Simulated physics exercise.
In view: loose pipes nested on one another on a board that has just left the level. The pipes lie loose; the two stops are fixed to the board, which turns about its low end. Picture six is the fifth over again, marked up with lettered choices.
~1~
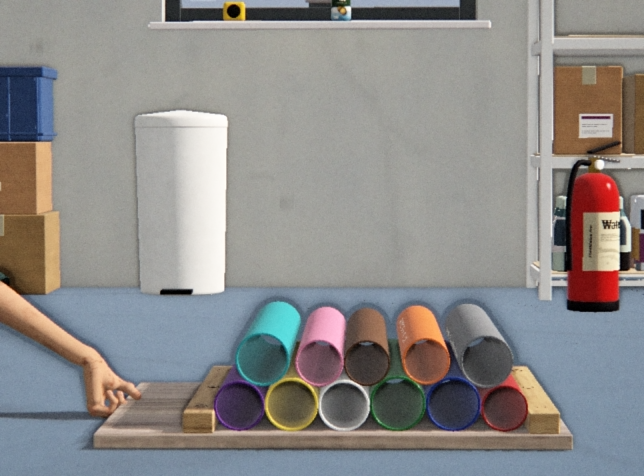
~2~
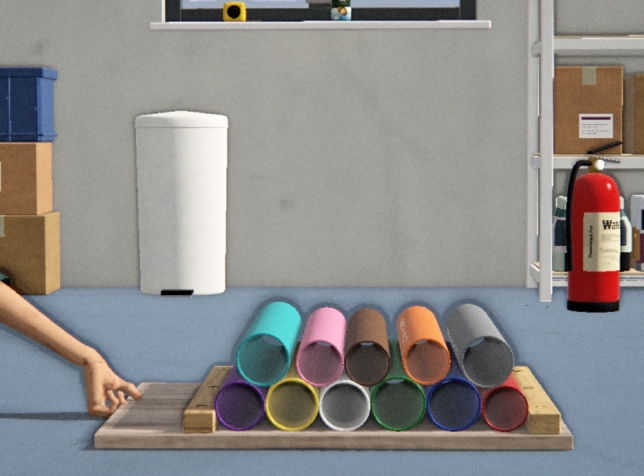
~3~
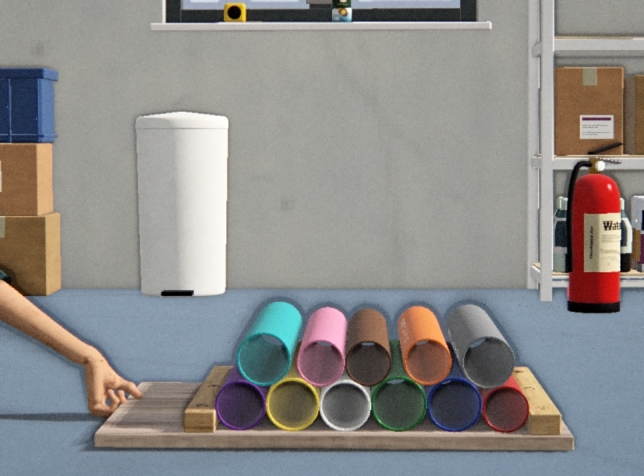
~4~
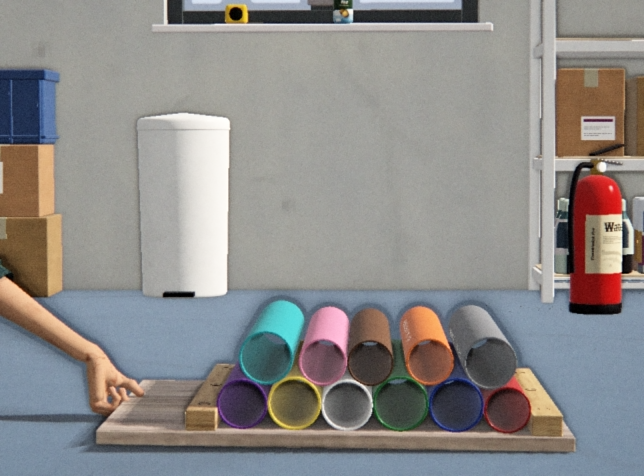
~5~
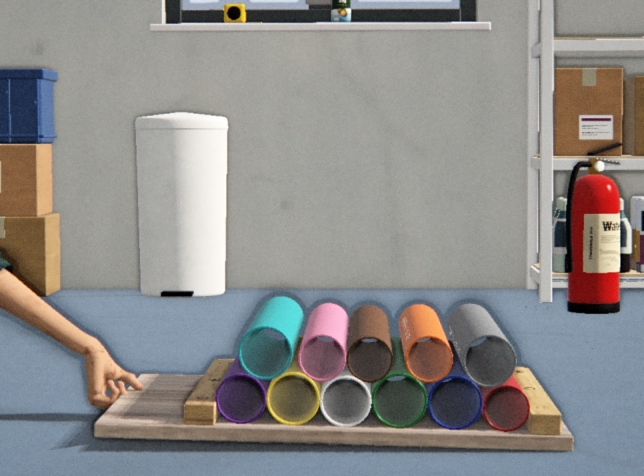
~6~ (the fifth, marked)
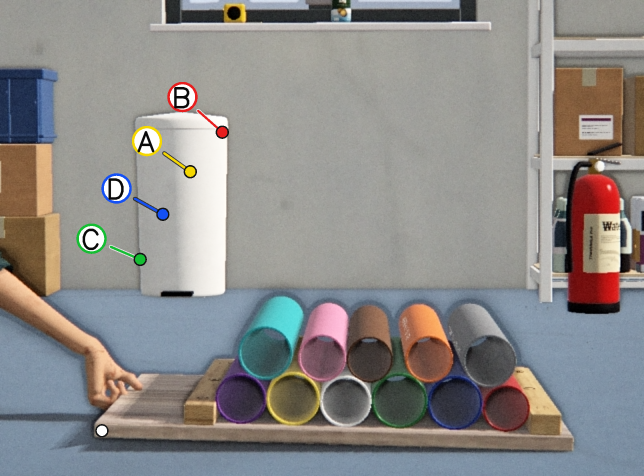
In a storage room, a hand slightly raises the left end of a board holding stacked pipes.
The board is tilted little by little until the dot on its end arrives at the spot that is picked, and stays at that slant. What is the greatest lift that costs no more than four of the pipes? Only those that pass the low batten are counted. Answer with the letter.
The answer is mark D.
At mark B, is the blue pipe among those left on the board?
Yes, with B.
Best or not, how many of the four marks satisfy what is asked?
Two of the four.
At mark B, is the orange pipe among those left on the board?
The orange pipe: No.
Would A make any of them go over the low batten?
At A: Yes.
On the marked copy, A at (190, 172); B at (222, 132); C at (140, 259); D at (163, 214); the white dot at (102, 431).
Taking D. A third of the way, board at 17°.
Two thirds of the way, board at 29°.
When it is over, board at 29°, one over the low batten (grey).
As for the rest, A five over the low batten; B five over the low batten; C one over the low batten (grey).
